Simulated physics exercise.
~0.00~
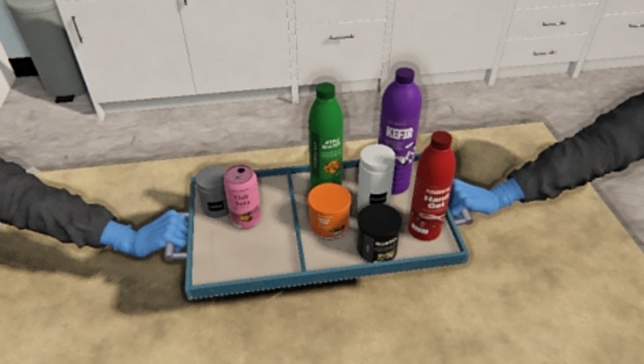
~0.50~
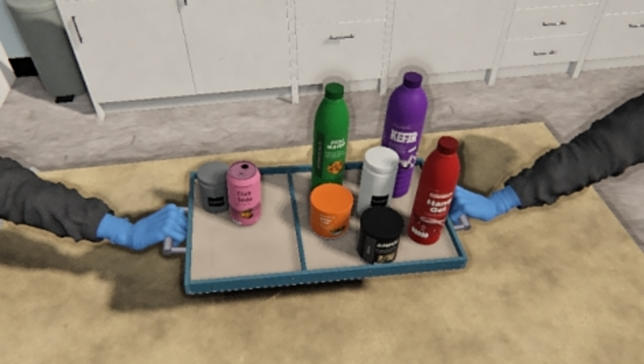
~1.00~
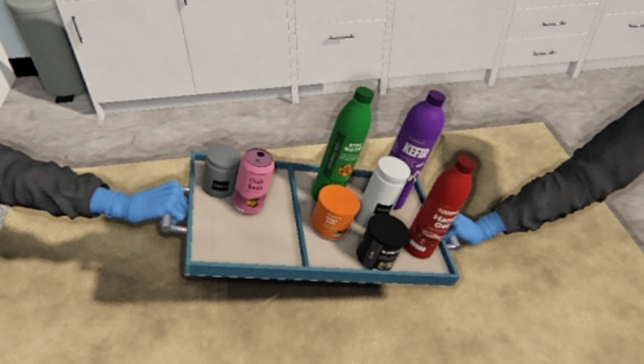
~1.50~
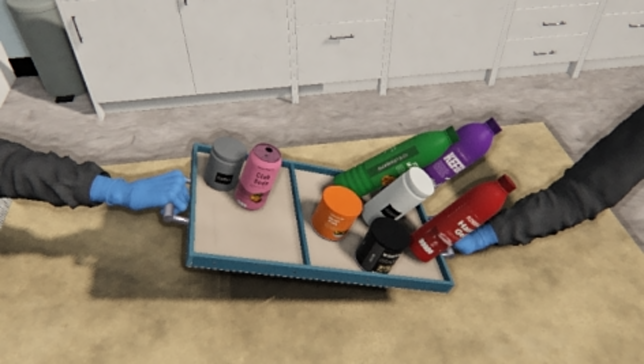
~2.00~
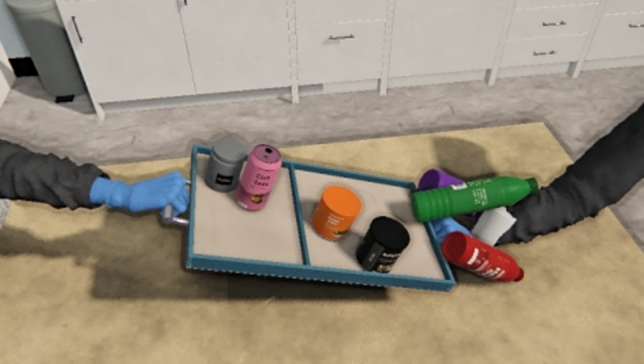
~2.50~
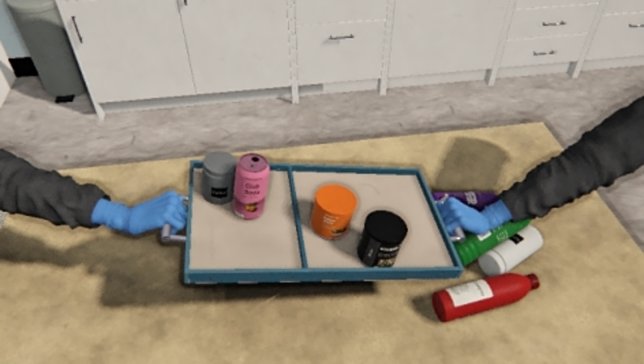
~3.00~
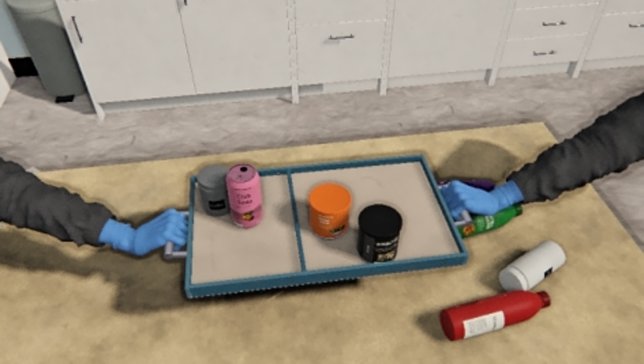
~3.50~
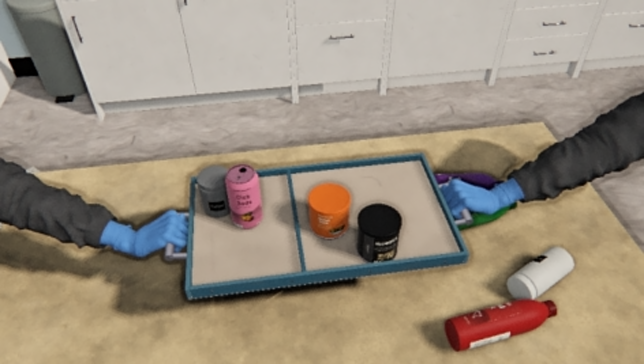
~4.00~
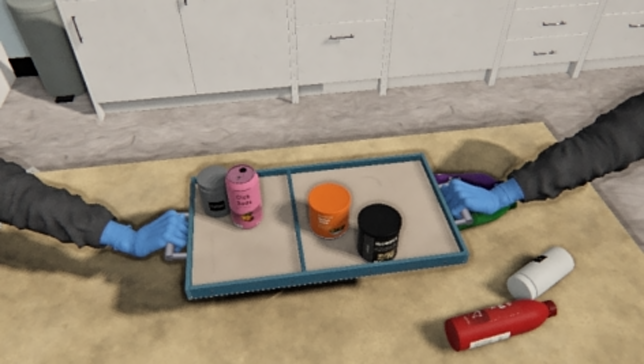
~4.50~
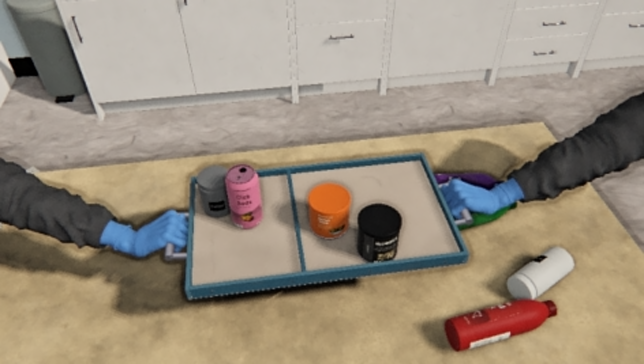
A blue-rimmed tray, held at each end by blue-gloved hands, hovers over a tan tabletop before white cabinets, seen from above and in front. A grey jar and pink can stand in its left half; an orange tin, black tin, white jar and green, purple and red bottles crowd the right. The hands dip the right edge, and the three bottles and white jar topple and slide off that side. The tray swings back level. The red bottle and white jar roll slightly forward and come to rest lying at right, with the purple and green bottles down behind the right hand, while the other four still stand aboard.
